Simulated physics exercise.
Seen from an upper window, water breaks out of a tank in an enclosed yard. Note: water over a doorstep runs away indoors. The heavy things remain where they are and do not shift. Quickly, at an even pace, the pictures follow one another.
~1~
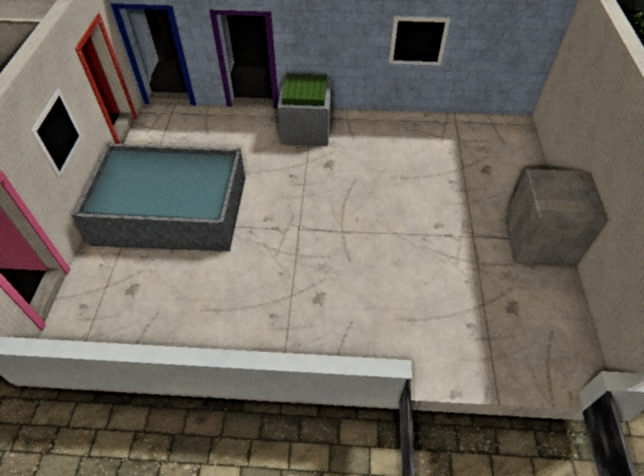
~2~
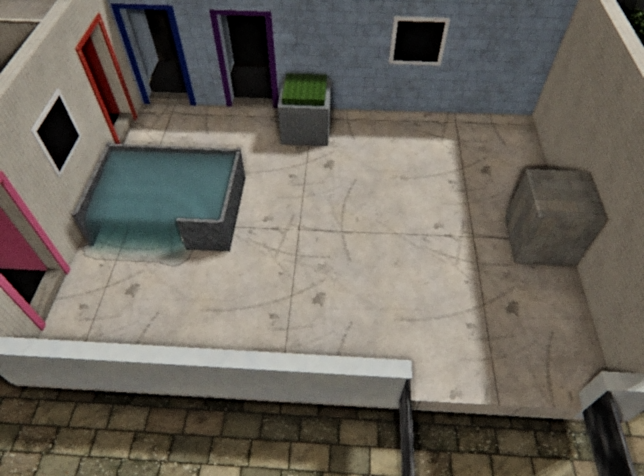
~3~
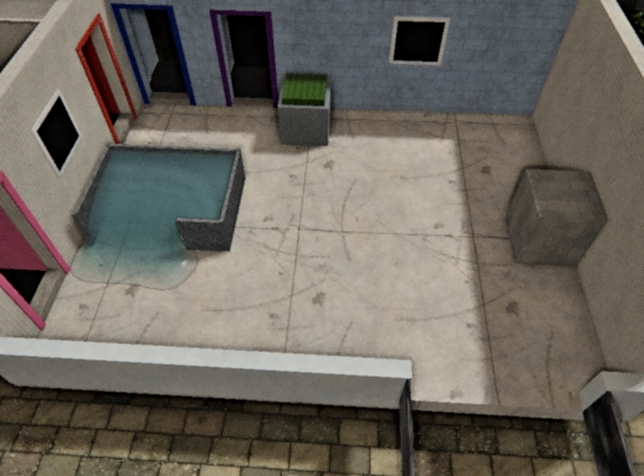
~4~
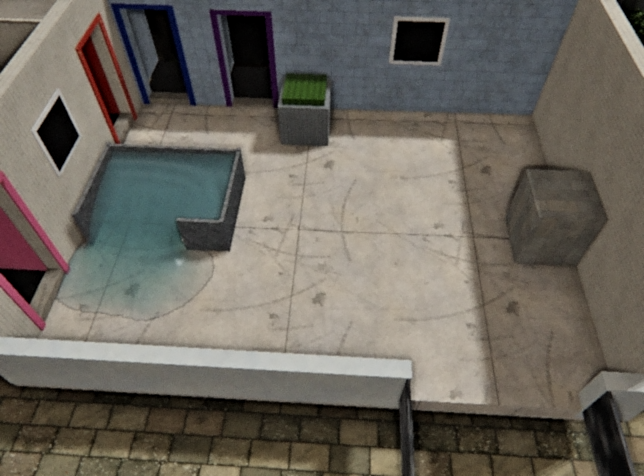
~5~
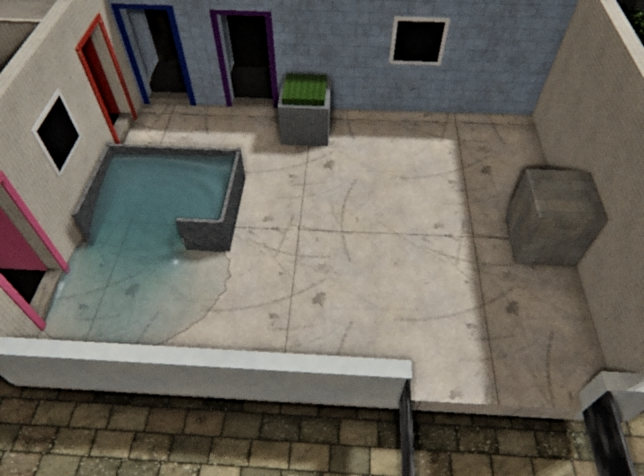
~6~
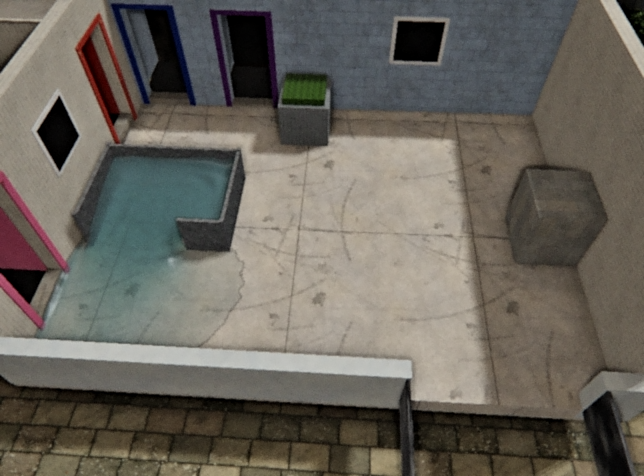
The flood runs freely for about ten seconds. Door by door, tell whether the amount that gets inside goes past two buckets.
Door by door: The red door stays at two buckets or less, the pink door goes past two buckets, the purple door stays at two buckets or less, the blue door stays at two buckets or less.
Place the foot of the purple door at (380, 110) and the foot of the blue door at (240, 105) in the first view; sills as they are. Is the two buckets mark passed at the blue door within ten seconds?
As I see it, the blue door comes in lower.
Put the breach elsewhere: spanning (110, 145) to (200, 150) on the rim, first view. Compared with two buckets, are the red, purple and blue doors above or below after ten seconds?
The red door tops the limit; the purple door tops the limit; the blue door tops the limit.
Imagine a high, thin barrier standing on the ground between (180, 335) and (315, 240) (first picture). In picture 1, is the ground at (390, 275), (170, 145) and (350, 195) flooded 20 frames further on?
Taking the points in the order given, they are inundated, high and dry and high and dry.
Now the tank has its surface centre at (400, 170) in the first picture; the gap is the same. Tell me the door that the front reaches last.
Observation: The purple one.
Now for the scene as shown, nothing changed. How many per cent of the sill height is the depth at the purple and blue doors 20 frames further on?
Estimate, in order: 0 and 0 percent.
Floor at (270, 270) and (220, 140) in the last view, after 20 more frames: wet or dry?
Soaked, not wet.
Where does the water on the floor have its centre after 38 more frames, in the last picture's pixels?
I'd put my finger on (288, 268).
A moment on, water covers 15 % of the floor; the red door not reached, the pink door under two buckets in, the purple door not reached, the blue door not reached.
Next, water covers 20 % of the floor; the red door not reached, the pink door over two buckets in, the purple door not reached, the blue door not reached.
Then, water covers 45 % of the floor; the red door not reached, the pink door far over two buckets in, the purple door not reached, the blue door not reached.
Later, water covers 70 % of the floor; the red door wet at the sill, nothing in, the pink door far over two buckets in, the purple door not reached, the blue door wet at the sill, nothing in.
In the end, water covers 90 % of the floor; the red door wet at the sill, nothing in, the pink door far over two buckets in, the purple door not reached, the blue door wet at the sill, nothing in.
